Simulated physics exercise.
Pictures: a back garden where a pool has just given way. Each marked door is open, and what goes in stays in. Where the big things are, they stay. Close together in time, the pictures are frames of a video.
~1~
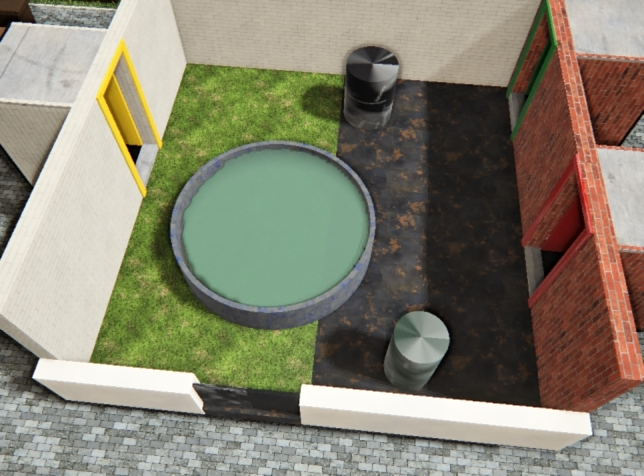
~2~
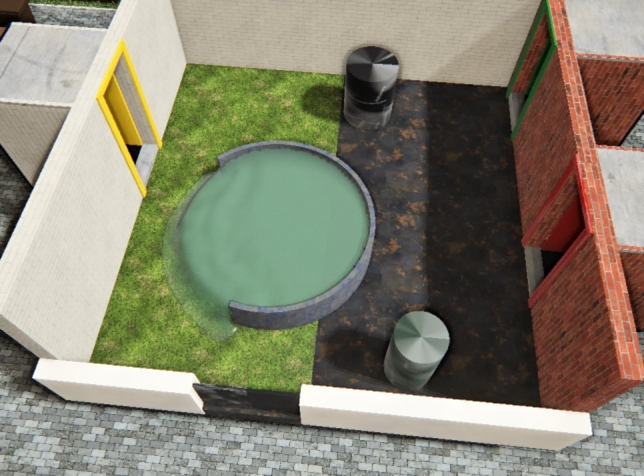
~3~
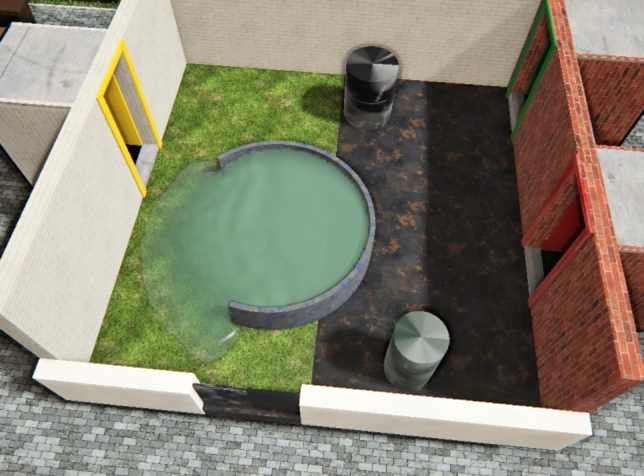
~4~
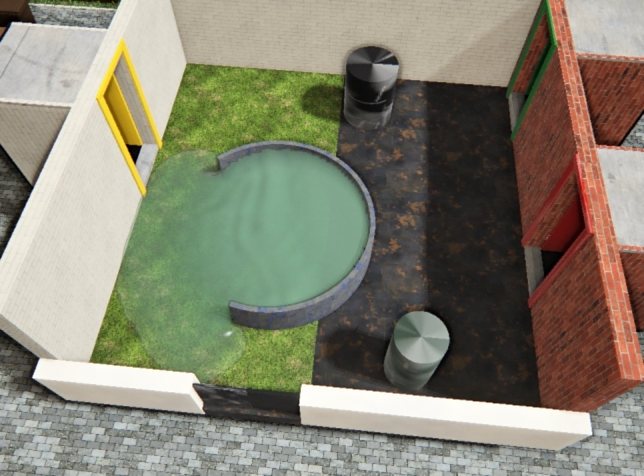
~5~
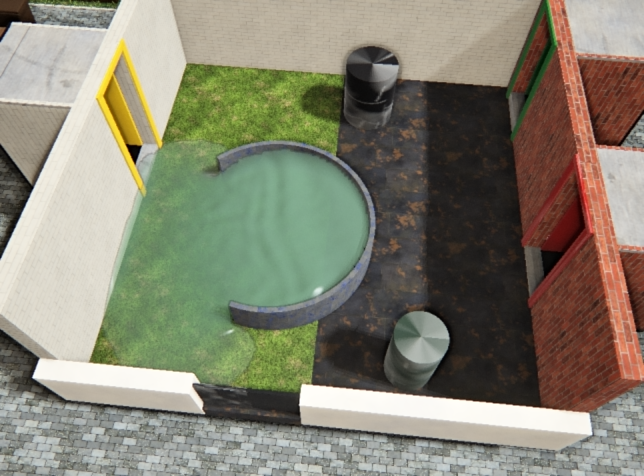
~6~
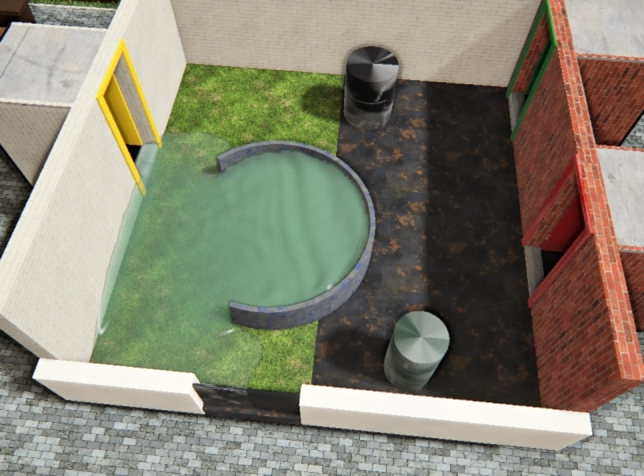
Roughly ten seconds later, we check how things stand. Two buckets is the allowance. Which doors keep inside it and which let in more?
Here is how it goes: The yellow door lets in more; the green door keeps inside it; the red door lets in more.
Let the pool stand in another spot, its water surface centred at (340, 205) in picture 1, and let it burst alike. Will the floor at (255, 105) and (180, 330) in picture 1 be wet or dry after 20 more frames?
Taking both places in turn, they end up inundated and inundated.
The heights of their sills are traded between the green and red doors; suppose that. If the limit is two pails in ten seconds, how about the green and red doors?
Outcome - green tops the limit, red comes up short.
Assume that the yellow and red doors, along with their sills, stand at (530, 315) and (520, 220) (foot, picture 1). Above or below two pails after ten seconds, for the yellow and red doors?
First the yellow door, which stays on the safe side, then the red door, which crosses the line.
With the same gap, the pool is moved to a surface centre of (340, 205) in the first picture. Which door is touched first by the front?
It's the door marked yellow, as it turns out.
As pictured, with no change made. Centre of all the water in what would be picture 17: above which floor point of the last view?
The spot I would choose is (212, 257).
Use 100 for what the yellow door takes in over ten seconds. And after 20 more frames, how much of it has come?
It comes to around 90 percent of the ten-second total.
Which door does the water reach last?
I pick the door marked green.
A moment on, water covers 25 % of the floor; the yellow door over two buckets in, the green door not reached, the red door not reached.
Next, water covers 30 % of the floor; the yellow door over two buckets in, the green door not reached, the red door not reached.
Then, water covers 50 % of the floor; the yellow door far over two buckets in, the green door not reached, the red door not reached.
Later, water covers 90 % of the floor; the yellow door far over two buckets in, the green door not reached, the red door over two buckets in.
In the end, water covers 100 % of the floor; the yellow door far over two buckets in, the green door wet at the sill, nothing in, the red door over two buckets in.
